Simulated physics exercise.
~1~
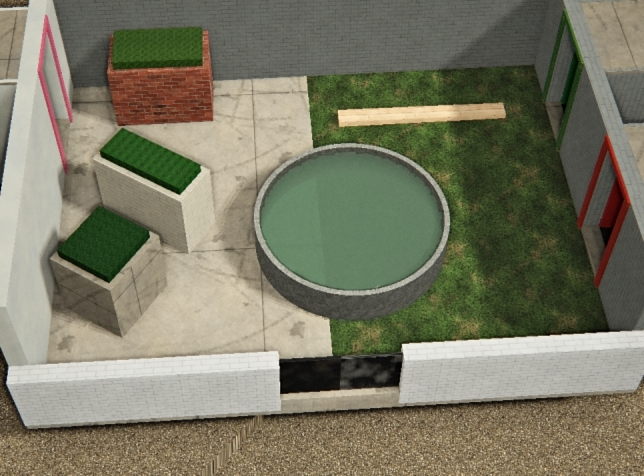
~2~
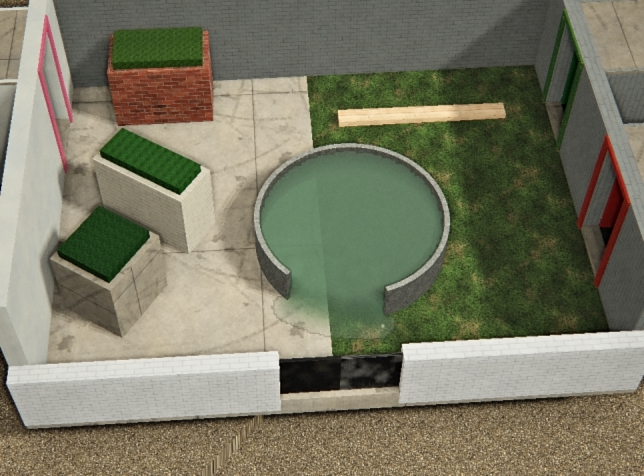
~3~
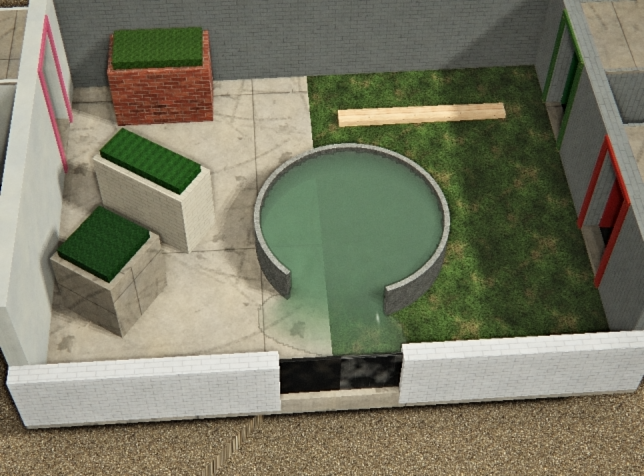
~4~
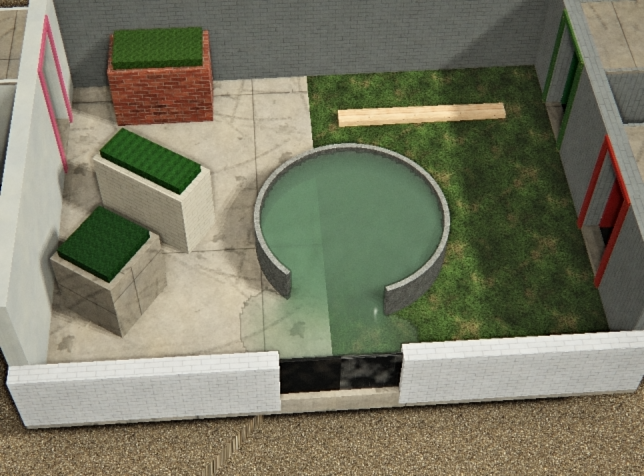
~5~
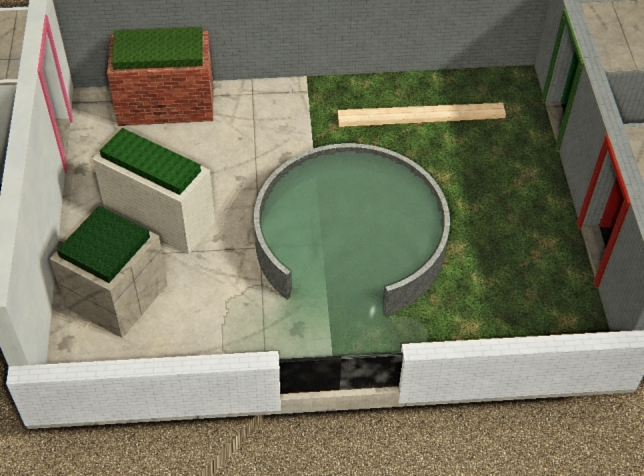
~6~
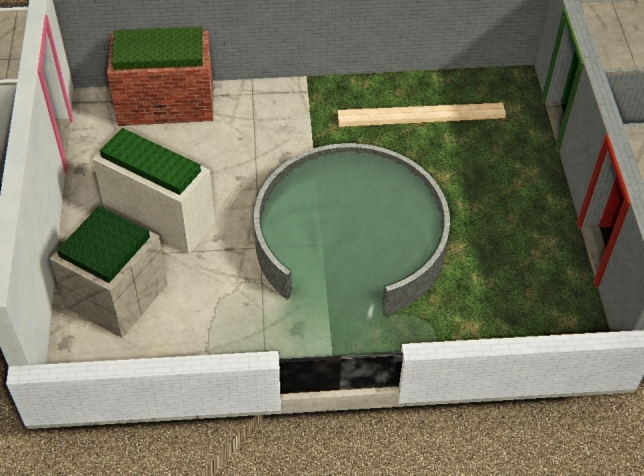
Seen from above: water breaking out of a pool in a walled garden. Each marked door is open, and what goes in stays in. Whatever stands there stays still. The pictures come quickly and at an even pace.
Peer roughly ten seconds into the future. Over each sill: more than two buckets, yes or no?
Pink door: No, not more; green door: No, not more; red door: No, not more.
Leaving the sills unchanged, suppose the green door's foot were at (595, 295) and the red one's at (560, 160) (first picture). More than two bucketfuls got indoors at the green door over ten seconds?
Note - green door: Beyond the mark.
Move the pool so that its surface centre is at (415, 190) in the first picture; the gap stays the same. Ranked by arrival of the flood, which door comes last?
Green-painted one.
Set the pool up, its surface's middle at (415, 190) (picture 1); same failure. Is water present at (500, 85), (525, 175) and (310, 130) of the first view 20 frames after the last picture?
Bone-dry, bone-dry, bone-dry.
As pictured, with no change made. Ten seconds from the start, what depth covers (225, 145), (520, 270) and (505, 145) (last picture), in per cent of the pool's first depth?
My figures are about 12, 14 and 8 percent.
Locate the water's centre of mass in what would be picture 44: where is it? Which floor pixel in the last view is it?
Near (295, 280) in the last view.
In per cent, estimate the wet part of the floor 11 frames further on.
I make it 25 per cent.
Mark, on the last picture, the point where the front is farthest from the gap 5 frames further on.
At about (102, 394).
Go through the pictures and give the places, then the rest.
In the first picture, still water in the pool at (352, 219).
In the second picture, the front is at (280, 304), out from the gap at (335, 307).
In the third picture, water pours out at (335, 308) and has run to (398, 343).
In the fourth picture, the front is at a hidden place, out from the gap at (335, 309).
In the fifth picture, water pours out at (335, 309) and has run to a hidden place.
In the sixth picture, water pours out at (335, 309) and has run to a hidden place.
A moment on, water covers 15 % of the floor; the pink door not reached, the green door not reached, the red door not reached.
Next, water covers 25 % of the floor; the pink door not reached, the green door not reached, the red door not reached.
Then, water covers 45 % of the floor; the pink door not reached, the green door not reached, the red door not reached.
Later, water covers 65 % of the floor; the pink door wet at the sill, nothing in, the green door not reached, the red door wet at the sill, nothing in.
In the end, water covers 90 % of the floor; the pink door under two buckets in, the green door wet at the sill, nothing in, the red door wet at the sill, nothing in.
